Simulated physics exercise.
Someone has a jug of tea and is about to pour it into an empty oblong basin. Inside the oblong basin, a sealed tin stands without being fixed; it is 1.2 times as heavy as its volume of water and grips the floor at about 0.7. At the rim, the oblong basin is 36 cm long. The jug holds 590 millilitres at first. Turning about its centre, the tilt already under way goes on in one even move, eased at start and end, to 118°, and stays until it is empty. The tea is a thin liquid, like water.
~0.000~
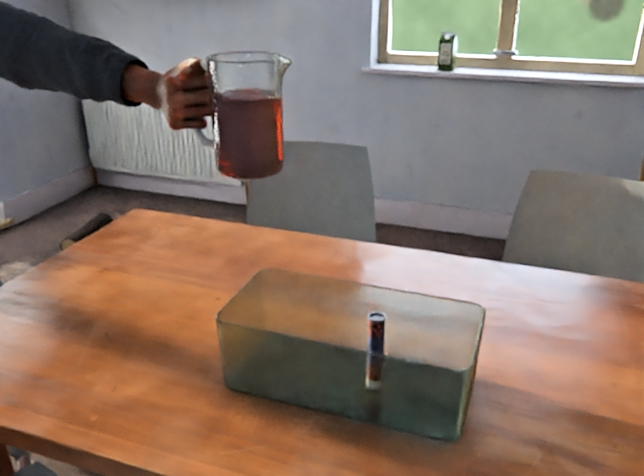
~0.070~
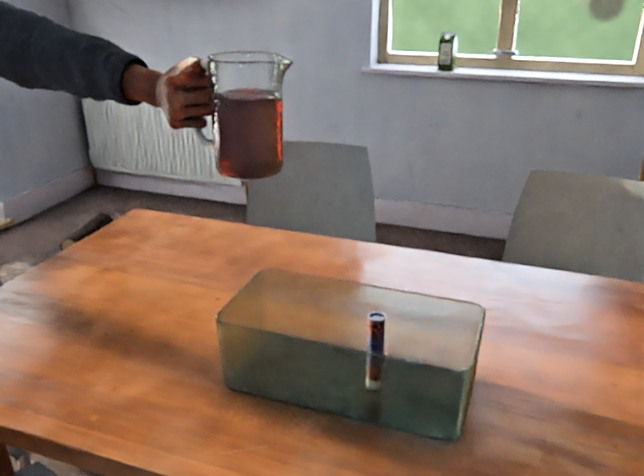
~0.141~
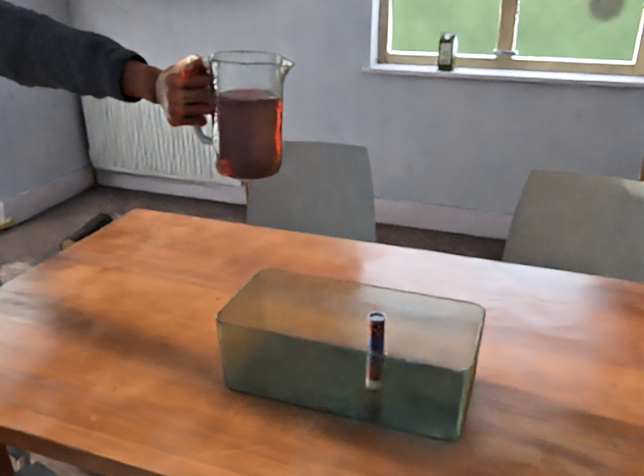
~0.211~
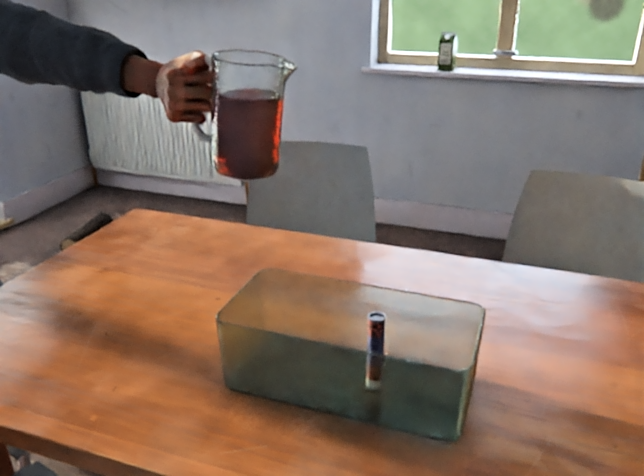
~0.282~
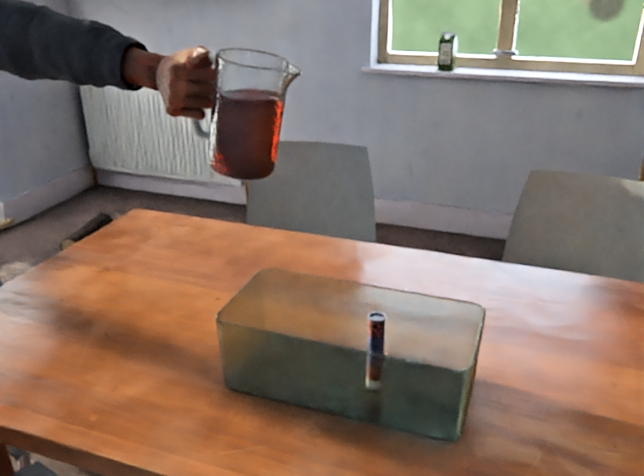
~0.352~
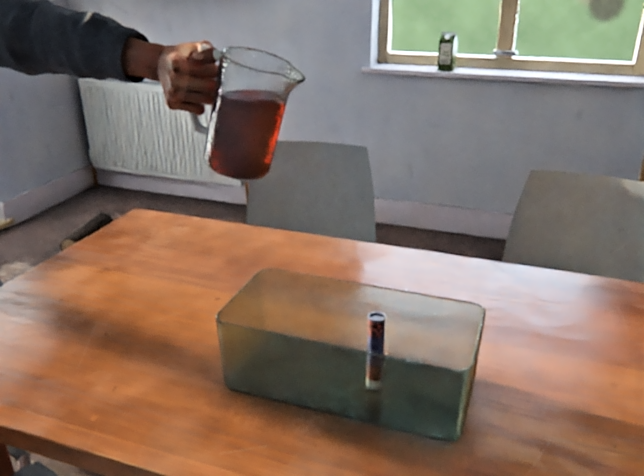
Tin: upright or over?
I reckon it can't hold on.
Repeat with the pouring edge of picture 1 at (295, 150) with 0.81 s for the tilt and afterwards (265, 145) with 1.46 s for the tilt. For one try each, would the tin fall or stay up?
The tin stays vertical the first time and stays vertical the second time.
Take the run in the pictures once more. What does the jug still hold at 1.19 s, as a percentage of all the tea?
Near 30 percent, more or less.
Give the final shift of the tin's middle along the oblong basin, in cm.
Net tin displacement: Roughly 7.5 cm.
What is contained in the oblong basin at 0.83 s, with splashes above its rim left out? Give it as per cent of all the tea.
Estimate - around 0 in a hundred parts.
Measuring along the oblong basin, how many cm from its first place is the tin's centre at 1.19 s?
It has moved some 5 cm.
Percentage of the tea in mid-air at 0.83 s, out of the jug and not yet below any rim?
Around 8 percent.
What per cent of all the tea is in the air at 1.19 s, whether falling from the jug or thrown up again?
Near 36 percent.
After 0.83 s the tilt is 72° and 92 per cent is still to pour; the tin stands where it began.
After 1.19 s the tilt is 108° and 30 per cent is still to pour; the tin leans 47°.
After 1.56 s the tilt is 118° and 0 per cent is still to pour; the tin lies on its side.
After 1.96 s the tilt is 118° and 0 per cent is still to pour; the tin lies on its side.
In the end the tin lies on its side.
